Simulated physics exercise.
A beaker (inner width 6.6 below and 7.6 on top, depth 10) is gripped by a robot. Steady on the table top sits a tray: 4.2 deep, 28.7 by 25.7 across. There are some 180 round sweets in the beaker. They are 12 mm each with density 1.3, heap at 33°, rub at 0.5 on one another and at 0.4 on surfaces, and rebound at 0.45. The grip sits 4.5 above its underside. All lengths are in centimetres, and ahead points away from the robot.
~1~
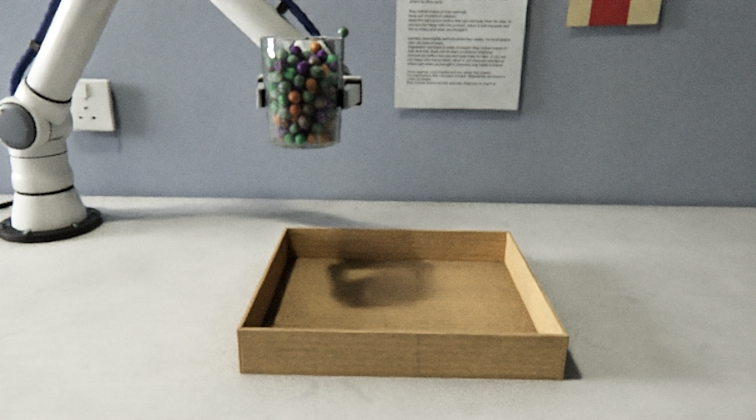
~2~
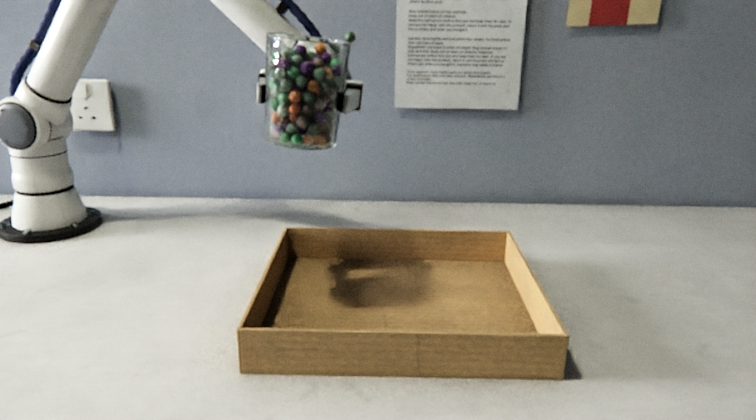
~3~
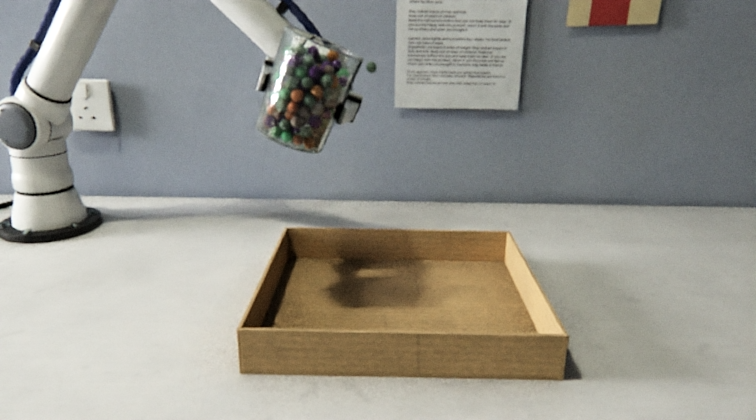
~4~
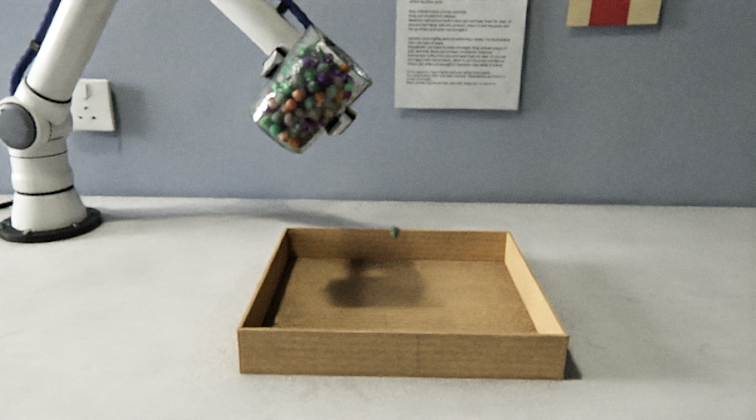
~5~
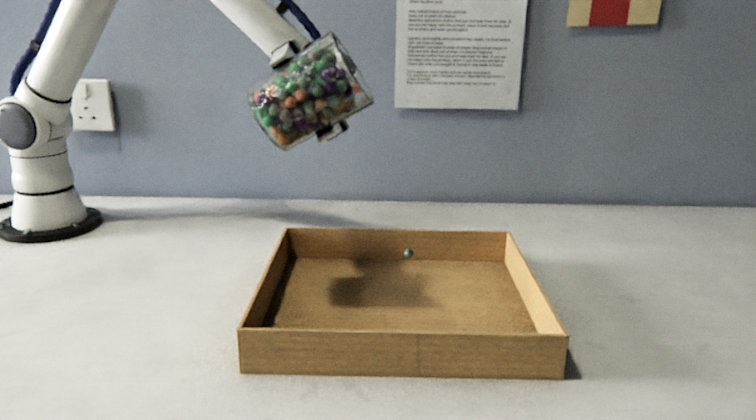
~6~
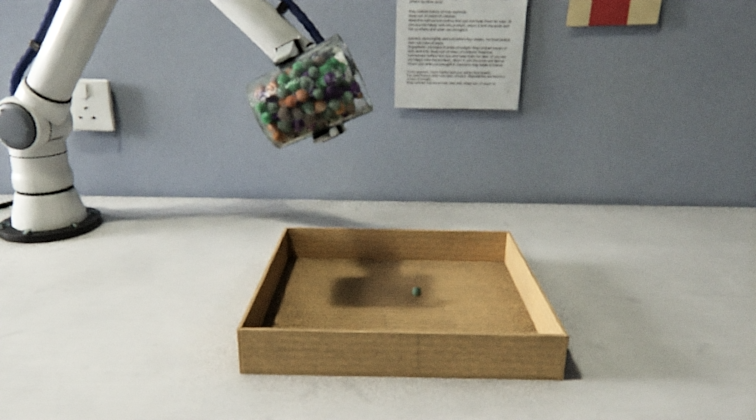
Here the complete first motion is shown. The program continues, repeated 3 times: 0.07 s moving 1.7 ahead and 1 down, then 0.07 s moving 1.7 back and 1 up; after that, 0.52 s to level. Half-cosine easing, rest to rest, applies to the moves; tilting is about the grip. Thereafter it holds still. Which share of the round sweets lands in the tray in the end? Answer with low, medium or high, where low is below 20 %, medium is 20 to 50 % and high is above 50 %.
Low.
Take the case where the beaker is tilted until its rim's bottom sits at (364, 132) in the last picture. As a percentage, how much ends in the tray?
50 %.
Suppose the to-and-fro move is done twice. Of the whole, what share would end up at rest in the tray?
In that case, some 10 per cent.
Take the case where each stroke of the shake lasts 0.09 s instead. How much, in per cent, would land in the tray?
In that case it would be near 5 percent.
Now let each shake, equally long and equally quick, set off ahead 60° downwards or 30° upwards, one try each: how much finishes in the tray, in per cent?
Roughly 5 per cent, then 35 per cent.
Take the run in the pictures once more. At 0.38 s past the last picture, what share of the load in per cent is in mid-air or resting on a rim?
2 per cent.
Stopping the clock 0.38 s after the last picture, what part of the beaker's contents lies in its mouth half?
Roughly 45 %.
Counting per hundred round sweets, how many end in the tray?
About 10 %.
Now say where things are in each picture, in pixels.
Beaker middle at (304, 93), level; upper third of the load around (303, 71), from x 270 to 345, top at y 30; 181 in the beaker, in the first frame.
Beaker middle at (304, 93), tilted 6° forward; upper third of the load around (306, 71), from x 275 to 350, top at y 35, in the second frame.
Beaker middle at (306, 93), tilted 22° forward; upper third of the load around (307, 73), from x 265 to 370, top at y 55; 180 in the beaker, 1 in flight or on a rim, in the third frame.
Beaker middle at (307, 94), tilted 42° forward; upper third of the load around (309, 77), from x 260 to 395, top at y 55; 180 in the beaker, 1 in the tray, in the fourth frame.
Beaker middle at (308, 95), tilted 58° forward; upper third of the load around (313, 78), from x 260 to 410, top at y 55; 180 in the beaker, 1 in the tray, in the fifth frame.
Beaker middle at (308, 96), tilted 64° forward; upper third of the load around (312, 80), from x 260 to 415, top at y 65; 180 in the beaker, 1 in the tray, in the sixth frame.
Then, 0.38 s after the last picture, tilted 64° forward, highest piece 25 above the table; 168 in the beaker, 9 in the tray, 4 in flight or on a rim.
Then, 0.75 s after the last picture, tilted 19° forward, highest piece 28 above the table; 160 in the beaker, 18 in the tray, 3 in flight or on a rim.
Then, 1.14 s after the last picture, level, highest piece 28 above the table; 160 in the beaker, 21 in the tray.
Then, 2.19 s after the last picture, level, highest piece 28 above the table; 160 in the beaker, 21 in the tray.
Final count, 160 in the beaker, 21 in the tray. That is 12 % in the tray.
